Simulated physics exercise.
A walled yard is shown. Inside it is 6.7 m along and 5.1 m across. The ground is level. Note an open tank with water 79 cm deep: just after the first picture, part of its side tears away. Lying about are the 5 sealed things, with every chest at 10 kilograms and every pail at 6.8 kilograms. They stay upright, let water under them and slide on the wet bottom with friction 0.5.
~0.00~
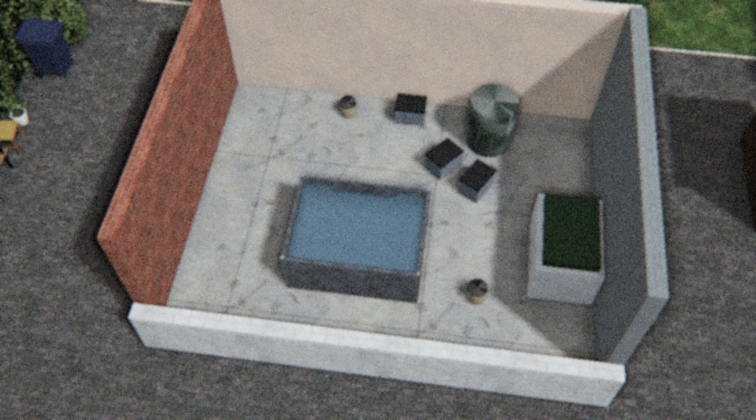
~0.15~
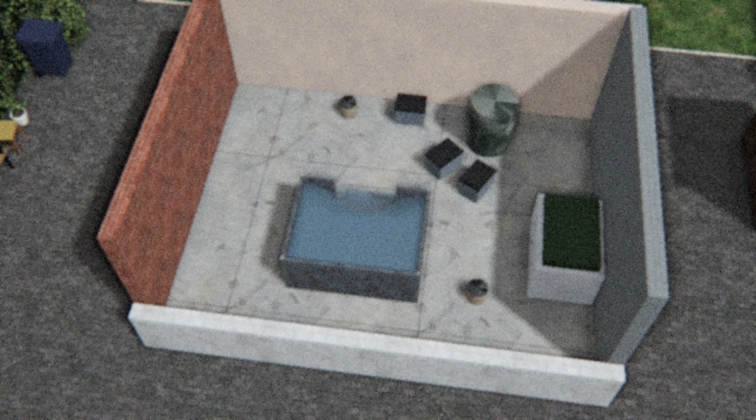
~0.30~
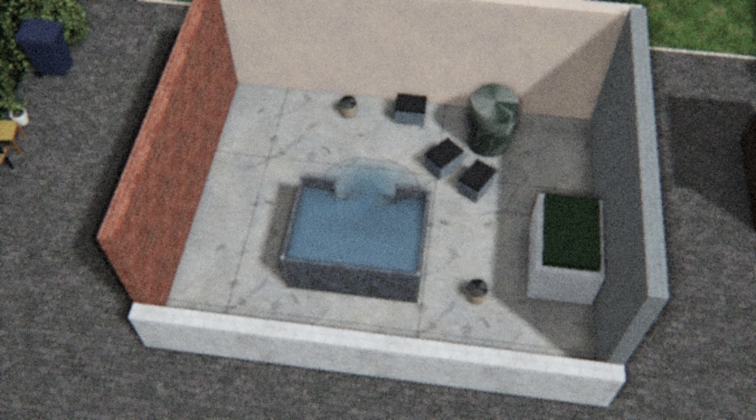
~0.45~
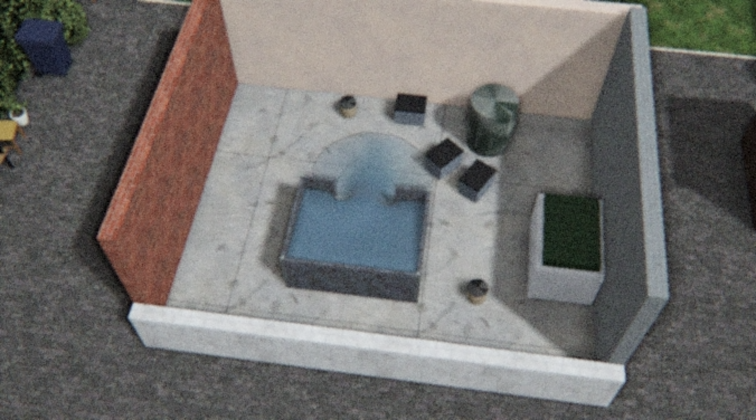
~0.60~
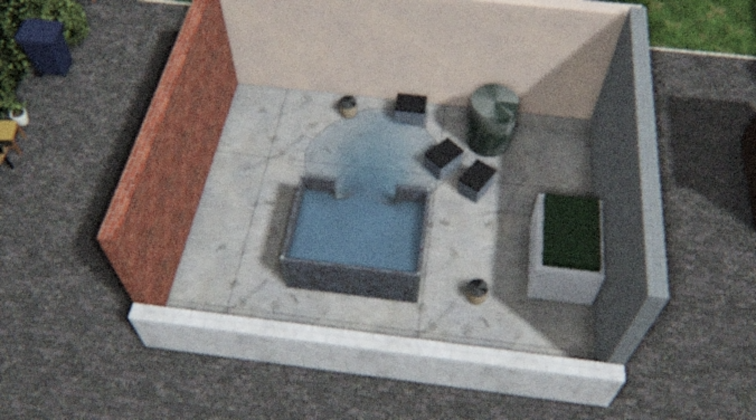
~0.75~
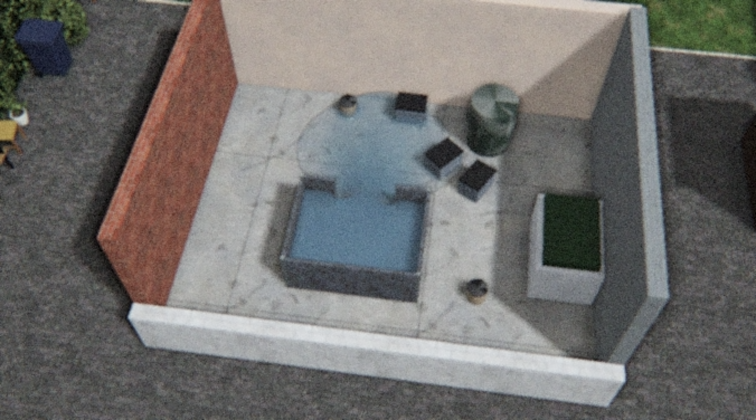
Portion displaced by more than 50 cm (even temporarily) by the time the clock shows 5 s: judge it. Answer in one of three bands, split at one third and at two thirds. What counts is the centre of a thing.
Two thirds or more.
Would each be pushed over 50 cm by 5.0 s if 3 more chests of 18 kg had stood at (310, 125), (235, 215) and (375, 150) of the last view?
Result, one by one: Exceeded, exceeded and exceeded.
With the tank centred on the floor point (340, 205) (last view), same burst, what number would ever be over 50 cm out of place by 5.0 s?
The count would be 4.
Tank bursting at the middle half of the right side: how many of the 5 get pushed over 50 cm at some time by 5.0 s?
The answer then is 3.
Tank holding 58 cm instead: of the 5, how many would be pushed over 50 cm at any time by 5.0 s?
In that case 4 of them.
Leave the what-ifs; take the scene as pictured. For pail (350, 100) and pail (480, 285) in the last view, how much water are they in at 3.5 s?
Around 4 cm and 0 cm.
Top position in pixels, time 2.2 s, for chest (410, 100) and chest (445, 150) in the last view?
Around (446, 89) and (470, 150).
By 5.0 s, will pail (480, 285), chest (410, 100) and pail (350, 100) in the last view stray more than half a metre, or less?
The first is inside the limit, the second beyond the limit, and the third beyond the limit.
After 1.1 s 0 of 5 are over 50 cm from their spots; 2 afloat.
After 2.2 s 2 of 5 are over 50 cm from their spots; 2 afloat.
After 3.5 s 3 of 5 are over 50 cm from their spots; 1 afloat.
After 5.0 s 4 of 5 are over 50 cm from their spots, and 4 have been at some point; 2 afloat.
